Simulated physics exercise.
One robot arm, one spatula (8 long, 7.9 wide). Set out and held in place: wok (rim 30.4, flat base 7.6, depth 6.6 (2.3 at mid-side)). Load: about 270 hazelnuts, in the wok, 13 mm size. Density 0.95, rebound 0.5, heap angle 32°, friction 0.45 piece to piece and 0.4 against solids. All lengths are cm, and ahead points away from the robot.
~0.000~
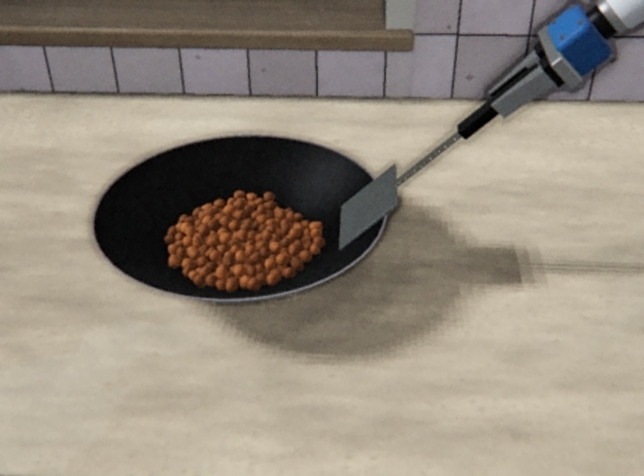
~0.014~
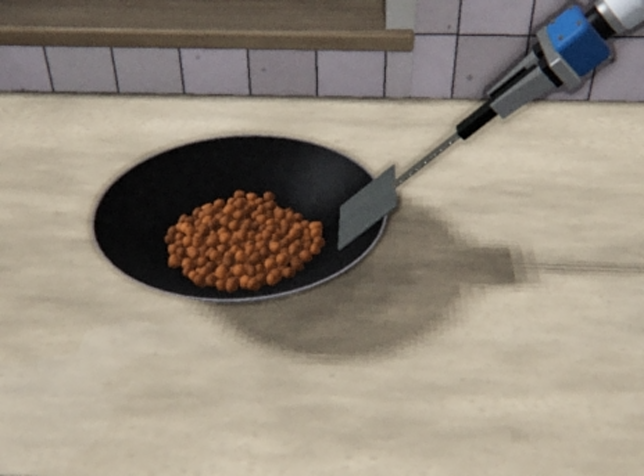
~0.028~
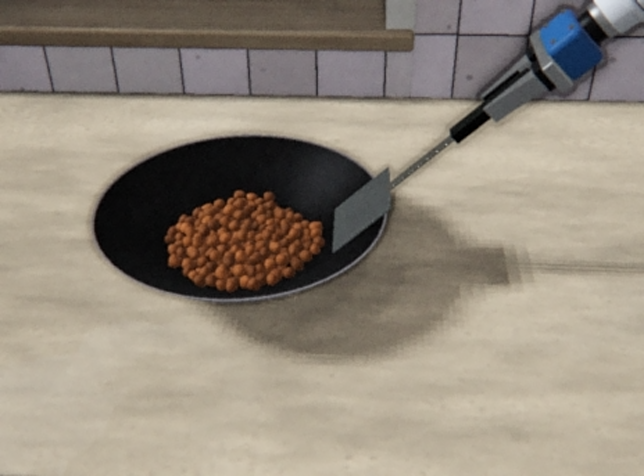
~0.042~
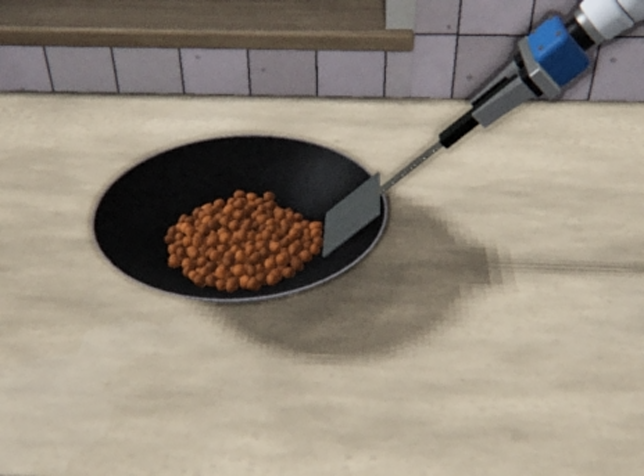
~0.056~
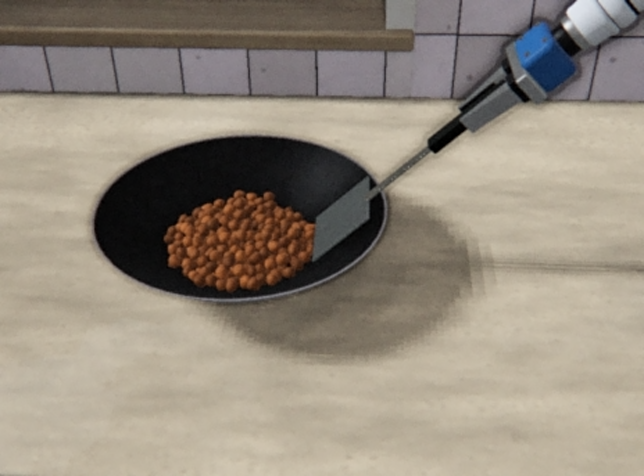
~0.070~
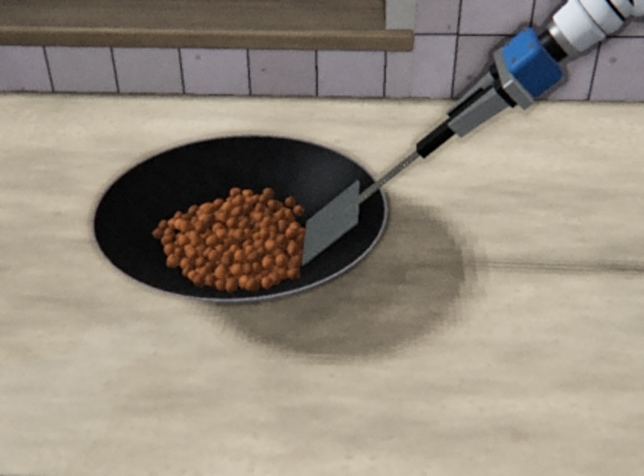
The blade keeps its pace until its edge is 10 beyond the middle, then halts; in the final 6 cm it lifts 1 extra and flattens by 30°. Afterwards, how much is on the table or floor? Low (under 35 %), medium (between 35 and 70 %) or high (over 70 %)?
Answer: Low; under 35 % of the hazelnuts finish on the table or floor.
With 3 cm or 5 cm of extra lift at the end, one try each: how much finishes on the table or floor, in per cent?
Some 30 and 20 per cent.
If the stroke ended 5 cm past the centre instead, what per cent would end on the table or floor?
Then about 0 per cent.
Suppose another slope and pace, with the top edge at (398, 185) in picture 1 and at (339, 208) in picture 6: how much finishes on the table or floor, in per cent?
Some 50 per cent.
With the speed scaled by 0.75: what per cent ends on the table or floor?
Some 15 per cent.
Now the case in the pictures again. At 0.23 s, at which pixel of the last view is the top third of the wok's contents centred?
Around (151, 211).
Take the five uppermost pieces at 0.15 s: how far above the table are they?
About 6 cm.
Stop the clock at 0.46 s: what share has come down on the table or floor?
Some 25 per cent.
After 0.15 s, sloping 45°, highest piece 7 above the table; 273 in the wok.
After 0.23 s, sloping 38°, highest piece 8 above the table; 273 in the wok.
After 0.46 s, sloping 15°, highest piece 8 above the table; 203 in the wok, 67 on the table or floor, 3 on the blade or in flight.
After 1.51 s, sloping 15°, highest piece 8 above the table; 202 in the wok, 71 on the table or floor.
In the end, 202 in the wok, 71 on the table or floor. That is 26 % on the table or floor.
